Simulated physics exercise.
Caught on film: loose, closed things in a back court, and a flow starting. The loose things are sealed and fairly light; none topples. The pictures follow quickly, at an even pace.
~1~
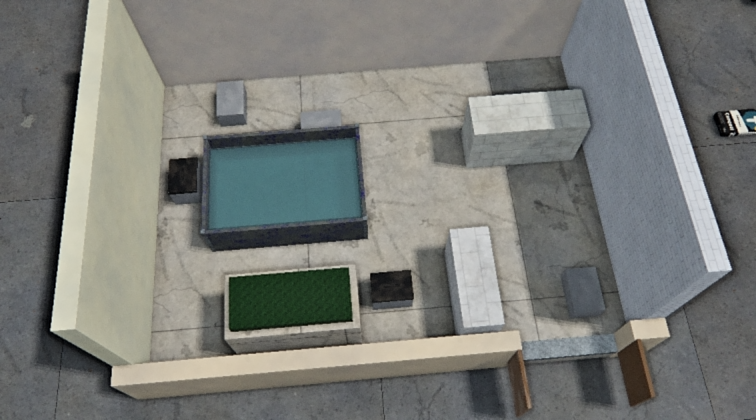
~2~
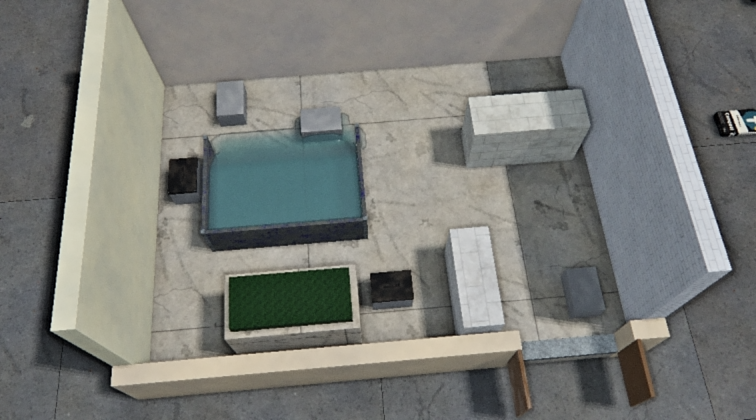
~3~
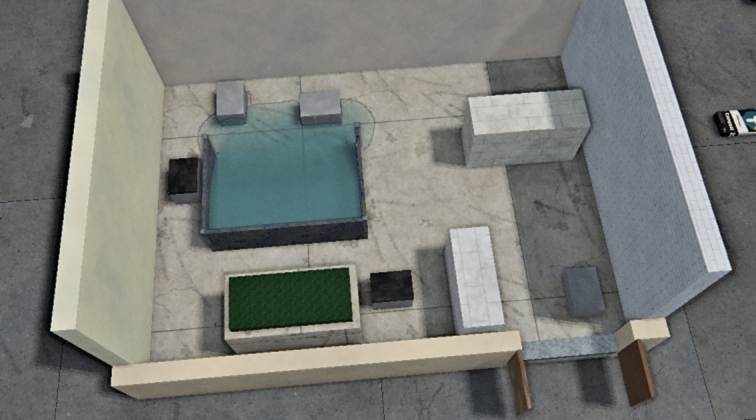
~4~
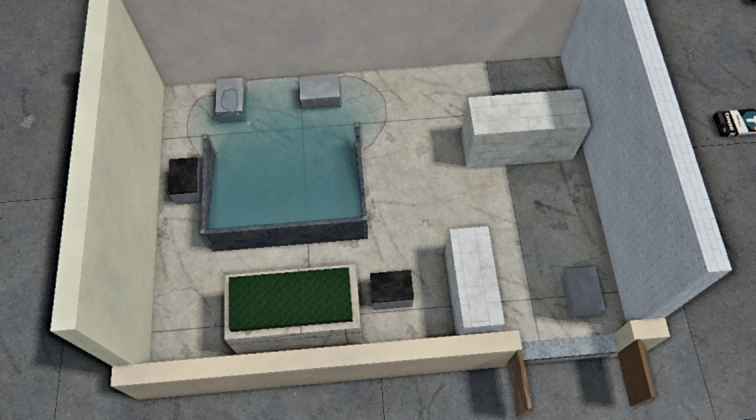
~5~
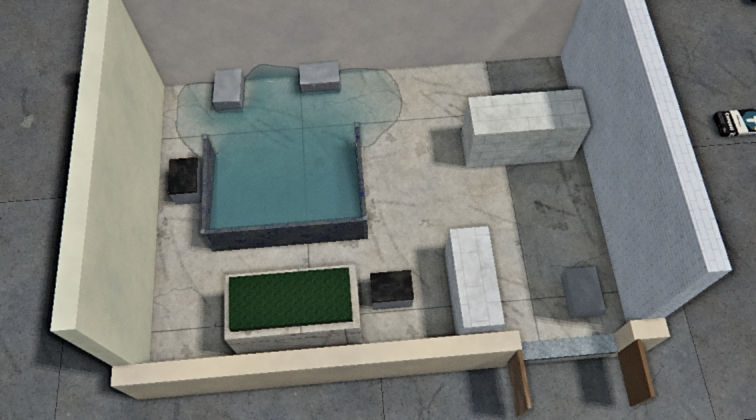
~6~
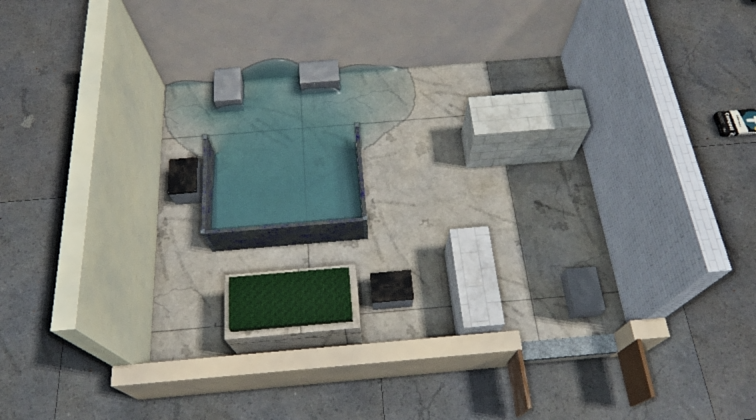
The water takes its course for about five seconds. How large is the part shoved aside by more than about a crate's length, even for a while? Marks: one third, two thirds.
Share: One to two thirds.
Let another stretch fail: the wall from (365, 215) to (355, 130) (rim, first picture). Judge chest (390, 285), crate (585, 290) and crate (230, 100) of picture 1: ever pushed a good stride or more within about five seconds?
In turn: Less than that, that far or more, not that far.
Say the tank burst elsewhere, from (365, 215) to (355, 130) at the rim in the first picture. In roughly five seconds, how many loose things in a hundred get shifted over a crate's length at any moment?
Some 20 per cent.
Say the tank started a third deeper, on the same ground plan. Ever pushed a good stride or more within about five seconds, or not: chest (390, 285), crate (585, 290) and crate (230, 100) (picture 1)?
In turn: Short of that, not that far, moved that far.
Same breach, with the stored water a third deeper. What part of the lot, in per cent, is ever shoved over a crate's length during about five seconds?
About 60 per cent.
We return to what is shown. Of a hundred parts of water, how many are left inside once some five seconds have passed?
Near 100 in a hundred.
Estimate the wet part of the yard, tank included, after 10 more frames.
I make it 45 per cent.
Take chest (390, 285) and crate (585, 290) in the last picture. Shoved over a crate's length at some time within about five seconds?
As listed: Not that far, less than that.
A moment on, 1 of 5 are well off their spots; 2 afloat.
Next, 2 of 5 are well off their spots; 2 afloat.
Later, 3 of 5 are well off their spots; 1 afloat.
In the end, 3 of 5 are well off their spots, and 3 have been at some point; 3 afloat.
